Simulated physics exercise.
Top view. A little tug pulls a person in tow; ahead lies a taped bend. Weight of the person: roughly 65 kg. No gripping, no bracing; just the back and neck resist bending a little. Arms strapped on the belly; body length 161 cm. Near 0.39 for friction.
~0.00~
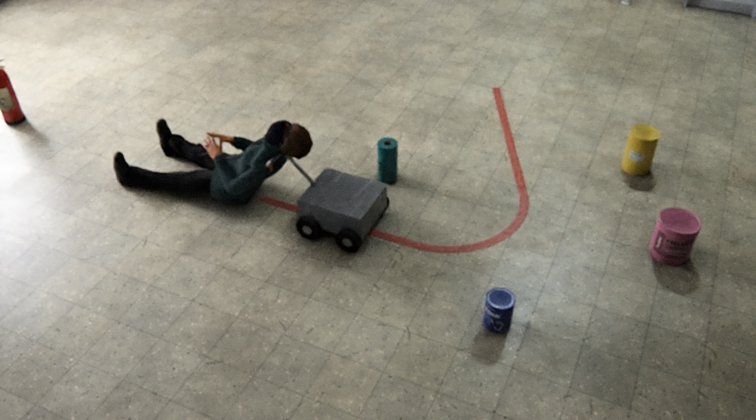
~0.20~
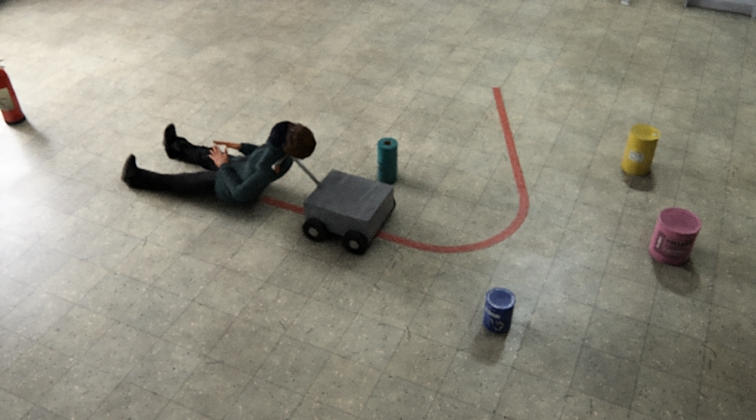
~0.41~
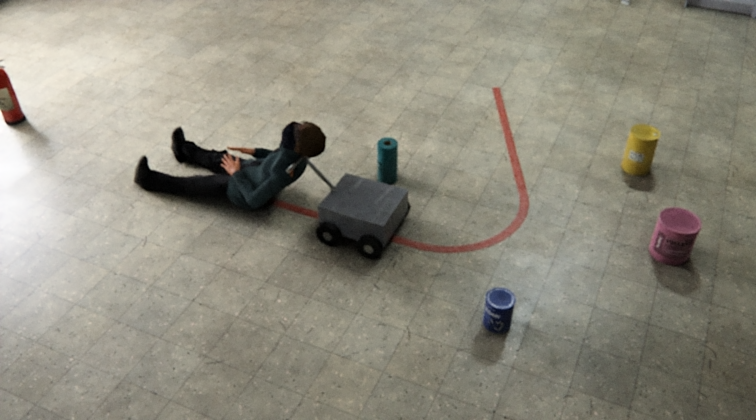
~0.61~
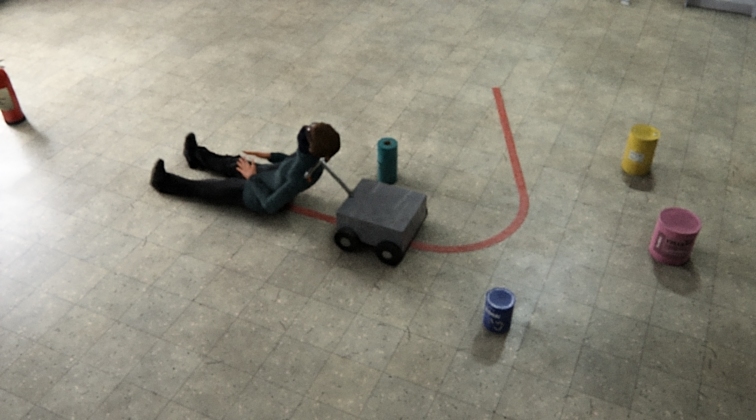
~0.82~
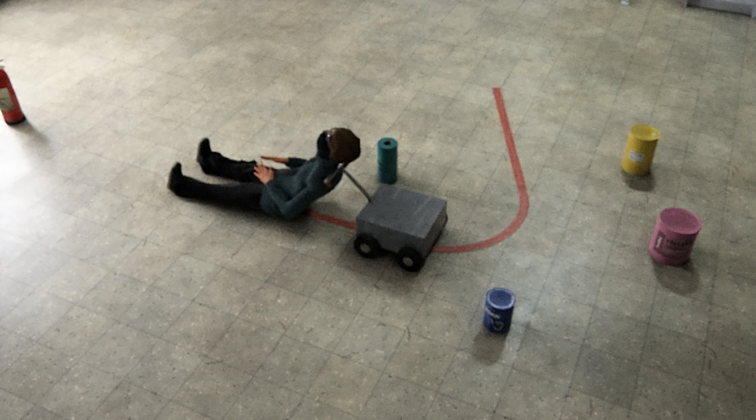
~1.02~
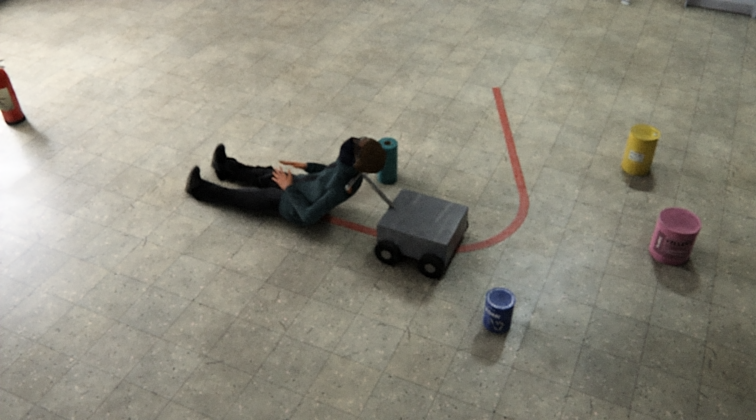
On a worn, tiled floor seen from a high, fixed angle, a red taped line curves through the middle. A teal post stands near the centre, a blue can in front, yellow and pink containers at right, and a red extinguisher at far left. A small grey wheeled tug steadily pulls a reclining, dark-clothed person rightward along the tape, legs trailing and hands near the lap.
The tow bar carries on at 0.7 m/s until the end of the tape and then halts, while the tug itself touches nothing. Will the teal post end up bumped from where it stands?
Watch, it's going nowhere.
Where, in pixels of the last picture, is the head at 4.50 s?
It sits near (515, 45), give or take.
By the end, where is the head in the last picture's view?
Around (503, 17).
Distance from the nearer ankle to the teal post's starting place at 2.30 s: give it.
Around 50 centimetres.
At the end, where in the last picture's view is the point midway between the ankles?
(491, 160).
After 2.30 s the teal post is where it stood, near (388, 161) in the last picture's view; the nearer ankle is 53 cm from that spot.
After 3.00 s the teal post is where it stood, near (388, 161) in the last picture's view; the nearer ankle is 46 cm from that spot.
After 3.80 s the teal post is where it stood, near (388, 161) in the last picture's view; the nearer ankle is 44 cm from that spot.
After 4.50 s the teal post is where it stood, near (388, 161) in the last picture's view; the blue can where it stood; the nearer ankle is 46 cm from that spot.
After 5.4 s, teal post stays put; pink bucket stays put; yellow bin stays put; blue can stays put.
